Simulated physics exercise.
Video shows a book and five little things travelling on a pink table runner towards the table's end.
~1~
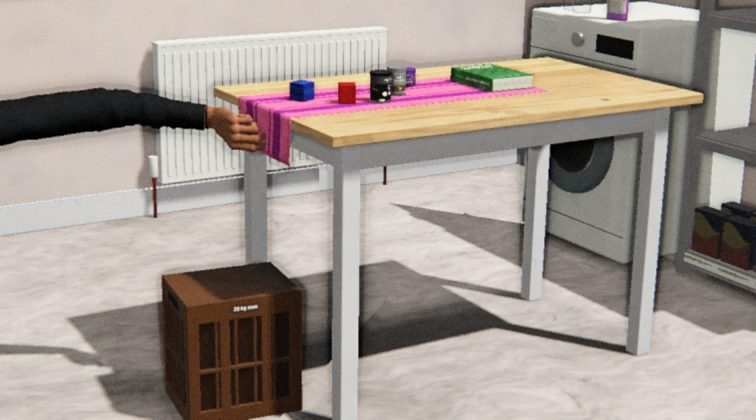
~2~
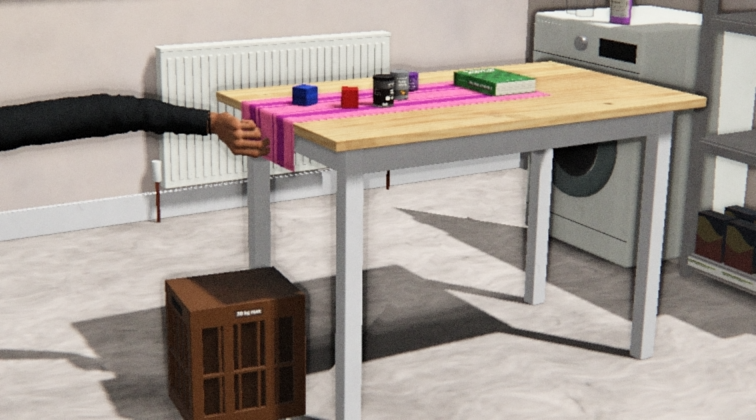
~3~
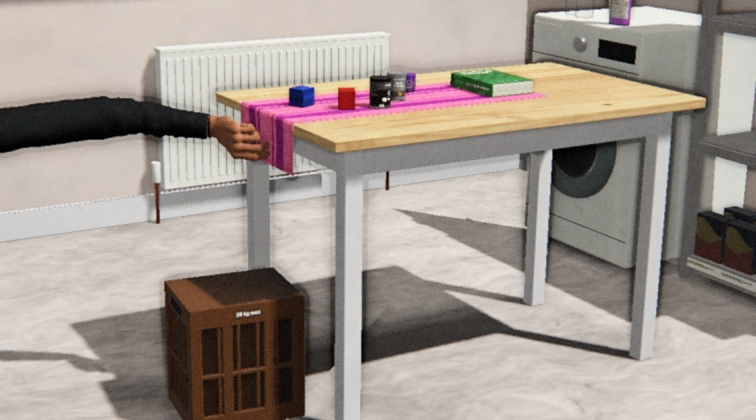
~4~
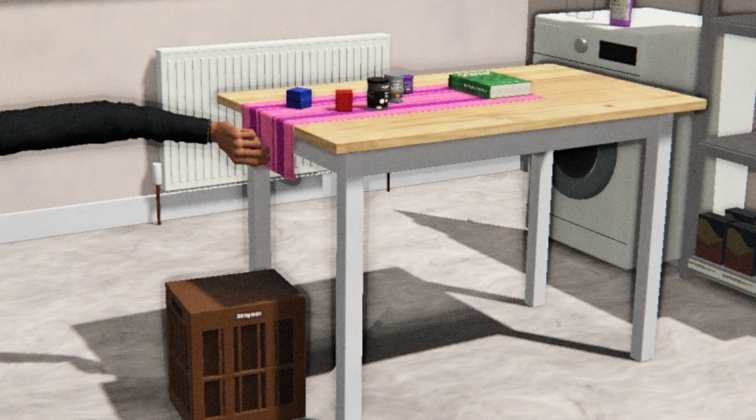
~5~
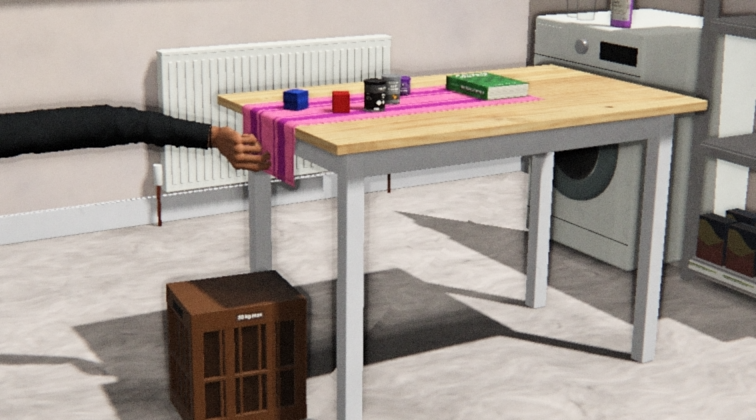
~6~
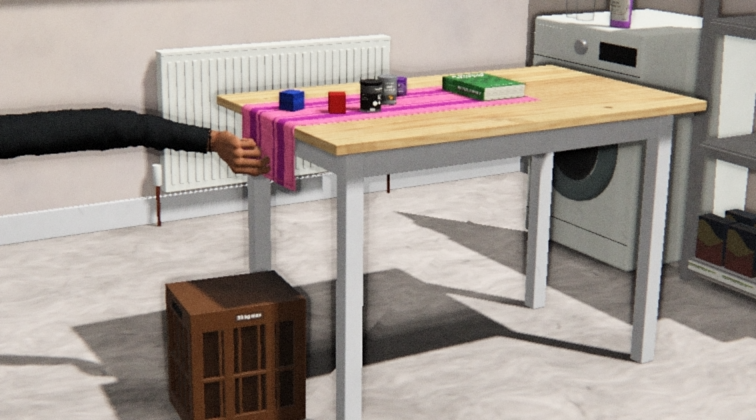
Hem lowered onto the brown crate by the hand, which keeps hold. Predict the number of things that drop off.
The number that drops will be three.
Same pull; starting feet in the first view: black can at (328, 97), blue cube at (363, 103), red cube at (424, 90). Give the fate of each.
Black can - leaves the top. Blue cube - leaves the top. Red cube - stays aboard.
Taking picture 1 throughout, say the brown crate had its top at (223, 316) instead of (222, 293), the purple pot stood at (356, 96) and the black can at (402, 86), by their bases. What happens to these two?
Observed: Purple pot departs; black can remains seated.
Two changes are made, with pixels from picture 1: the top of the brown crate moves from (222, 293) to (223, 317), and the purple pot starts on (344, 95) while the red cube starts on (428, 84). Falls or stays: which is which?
The purple pot does not stay aboard, and the red cube stays aboard.
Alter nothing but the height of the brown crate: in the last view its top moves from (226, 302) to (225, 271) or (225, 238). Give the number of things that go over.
Totals 2, 1.
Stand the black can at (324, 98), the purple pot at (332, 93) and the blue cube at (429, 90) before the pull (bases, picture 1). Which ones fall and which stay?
You'd see the black can go down, the purple pot go down and the blue cube hang on.
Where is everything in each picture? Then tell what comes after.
Hem (290, 167); blue cube (302, 82); red cube (347, 83); black can (381, 71); grey can (397, 67); purple pot (408, 69); top of the crate (222, 293), in the first frame.
Hem (295, 172); blue cube (305, 86), in the second frame.
Hem (294, 176); red cube (347, 89), in the third frame.
Hem (296, 181); black can (378, 79); top of the crate (226, 300), in the fourth frame.
Hem (295, 187); grey can (391, 75), in the fifth frame.
Hem (296, 191); blue cube (292, 91); red cube (337, 93); black can (371, 81); grey can (387, 76); purple pot (399, 78), in the sixth frame.
A little later, hem near (267, 199); all still up.
Next, hem near (266, 240); blue cube gone.
Later still, hem on the crate; blue cube, red cube and black can gone.
When it is over, hem on the crate; blue cube, red cube and black can gone. The count of fallen things is three.
